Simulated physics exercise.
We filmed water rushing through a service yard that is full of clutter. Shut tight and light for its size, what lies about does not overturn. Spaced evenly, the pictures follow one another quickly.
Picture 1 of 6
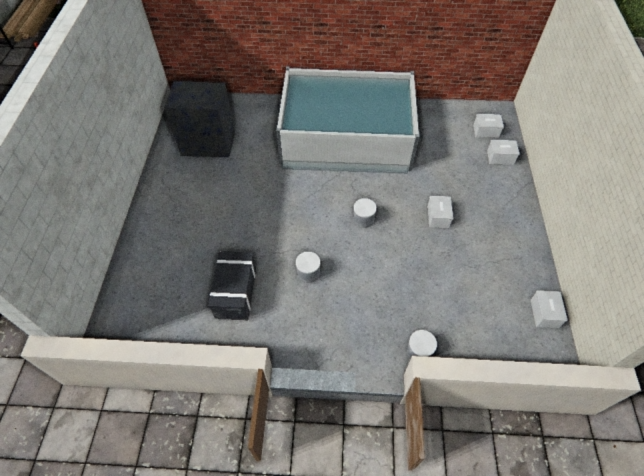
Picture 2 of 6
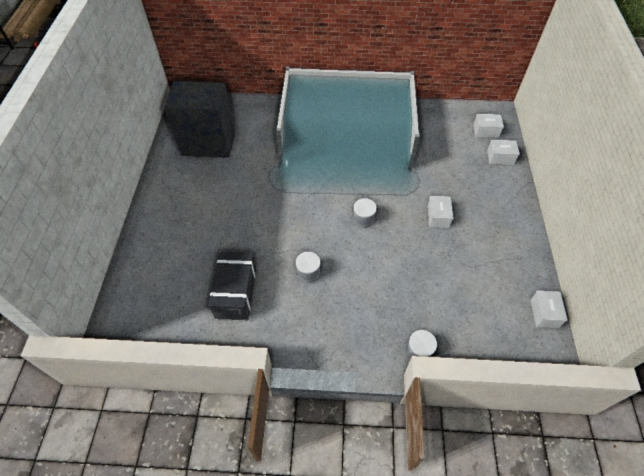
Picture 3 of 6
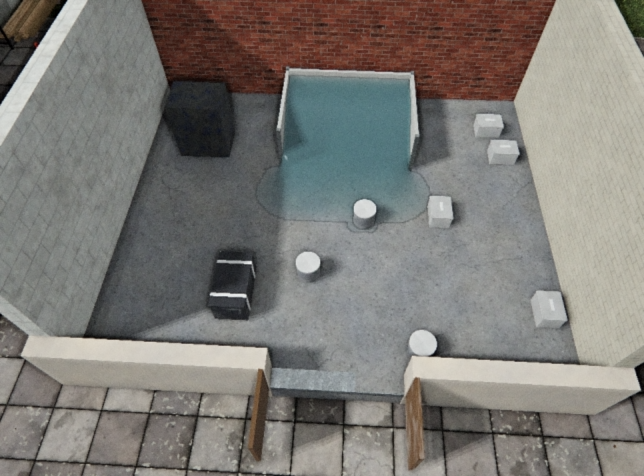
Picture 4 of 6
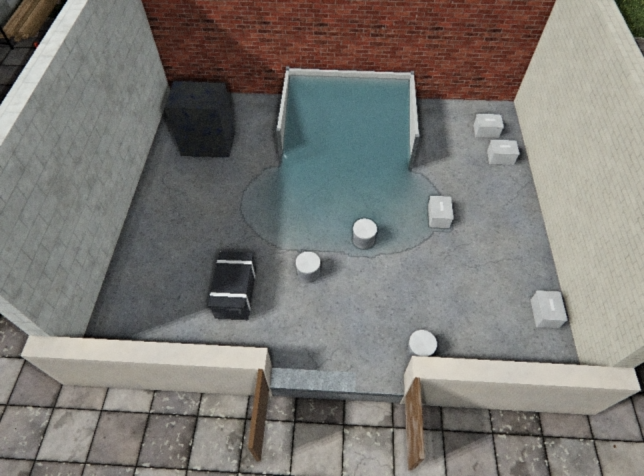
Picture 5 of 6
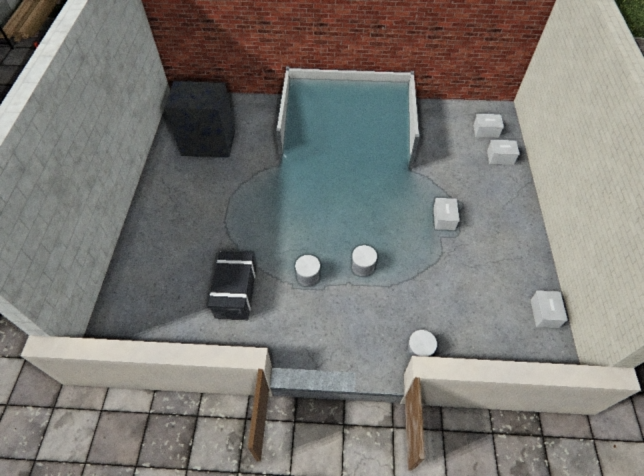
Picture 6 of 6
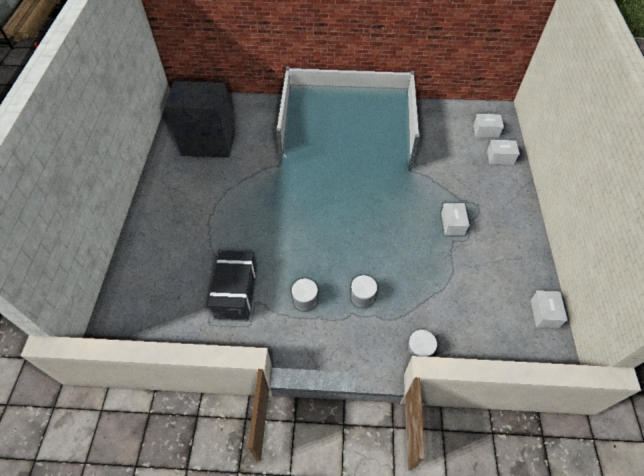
Water poured out of a tank by the brick wall and spread across the gray yard, pushing two round white pails toward the front, then nudging a pale block slightly to the right.
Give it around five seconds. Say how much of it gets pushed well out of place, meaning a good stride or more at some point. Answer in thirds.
Two thirds or more.
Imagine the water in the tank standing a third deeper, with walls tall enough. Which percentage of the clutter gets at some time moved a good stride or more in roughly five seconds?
100 per cent or so.
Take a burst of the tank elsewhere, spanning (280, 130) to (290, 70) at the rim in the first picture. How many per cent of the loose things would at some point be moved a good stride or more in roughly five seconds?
40 % or thereabouts.
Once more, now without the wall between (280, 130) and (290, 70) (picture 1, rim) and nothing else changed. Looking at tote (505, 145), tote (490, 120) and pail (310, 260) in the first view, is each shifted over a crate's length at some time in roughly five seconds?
Object by object: Less than that, less than that, displaced that much.
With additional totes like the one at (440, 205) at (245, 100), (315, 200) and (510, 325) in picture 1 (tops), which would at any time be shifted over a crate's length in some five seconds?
As listed: Less than that, shifted that much, pushed that far.
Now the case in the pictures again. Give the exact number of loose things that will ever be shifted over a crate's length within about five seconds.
6 of them.
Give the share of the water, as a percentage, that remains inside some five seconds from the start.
66 %.
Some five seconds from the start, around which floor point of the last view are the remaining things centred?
At about (428, 184).
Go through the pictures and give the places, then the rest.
In the first picture, a pail at (365, 207) rests on the ground; a pail at (308, 262), on the bottom; 0 of 8 have shifted.
In the second picture, a pail at (365, 207) rests on the ground; a pail at (308, 262) rests on the ground; 0 of 8 have shifted.
In the third picture, a pail at (365, 208), on the bottom; a pail at (308, 262) rests on the ground; 0 of 8 have shifted.
In the fourth picture, a pail at (365, 228) rests on the ground, a stride from its start; a pail at (308, 262) rests on the ground; 1 of 8 have shifted.
In the fifth picture, a pail at (365, 256) rests on the ground, a stride from its start; a pail at (308, 266), on the bottom, close to its start; 3 of 8 have shifted.
In the sixth picture, a pail at (364, 287) rests on the ground, a stride from its start; a pail at (305, 290) rests on the ground, a stride from its start; 3 of 8 have shifted.
A moment on, 3 of 8 are well off their spots; 0 afloat.
Next, 5 of 8 are well off their spots; 4 afloat.
Later, 6 of 8 are well off their spots; 4 afloat.
In the end, 5 of 8 are well off their spots, and 6 have been at some point; 4 afloat.
